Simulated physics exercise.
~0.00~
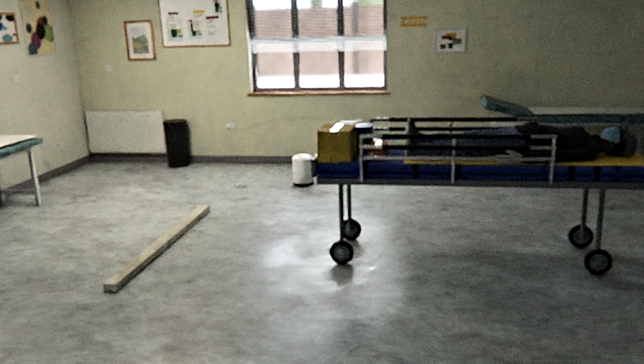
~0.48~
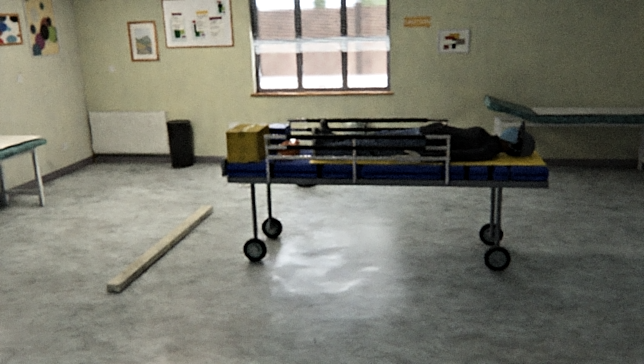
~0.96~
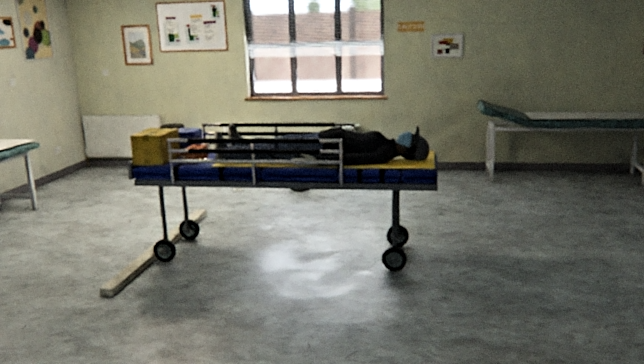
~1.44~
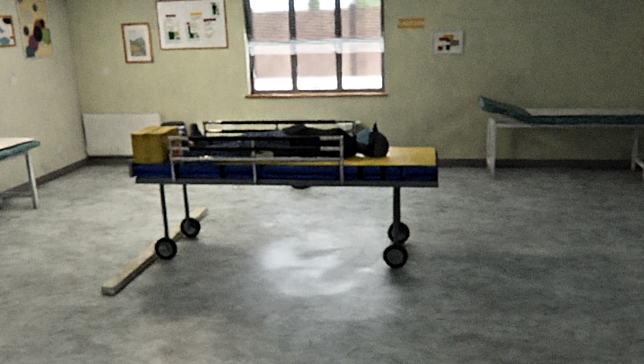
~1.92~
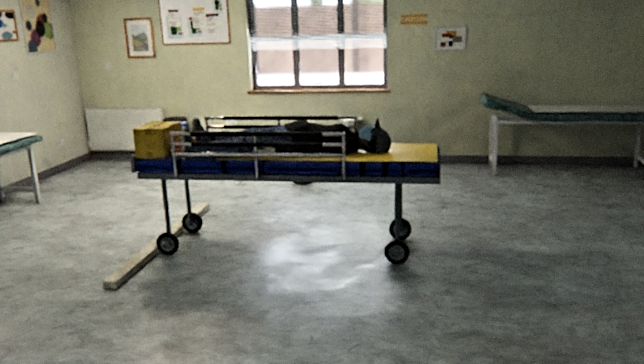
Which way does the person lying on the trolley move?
The person moves to the left, first travelling with the trolley and then sliding a little farther that way along its top after it stops.
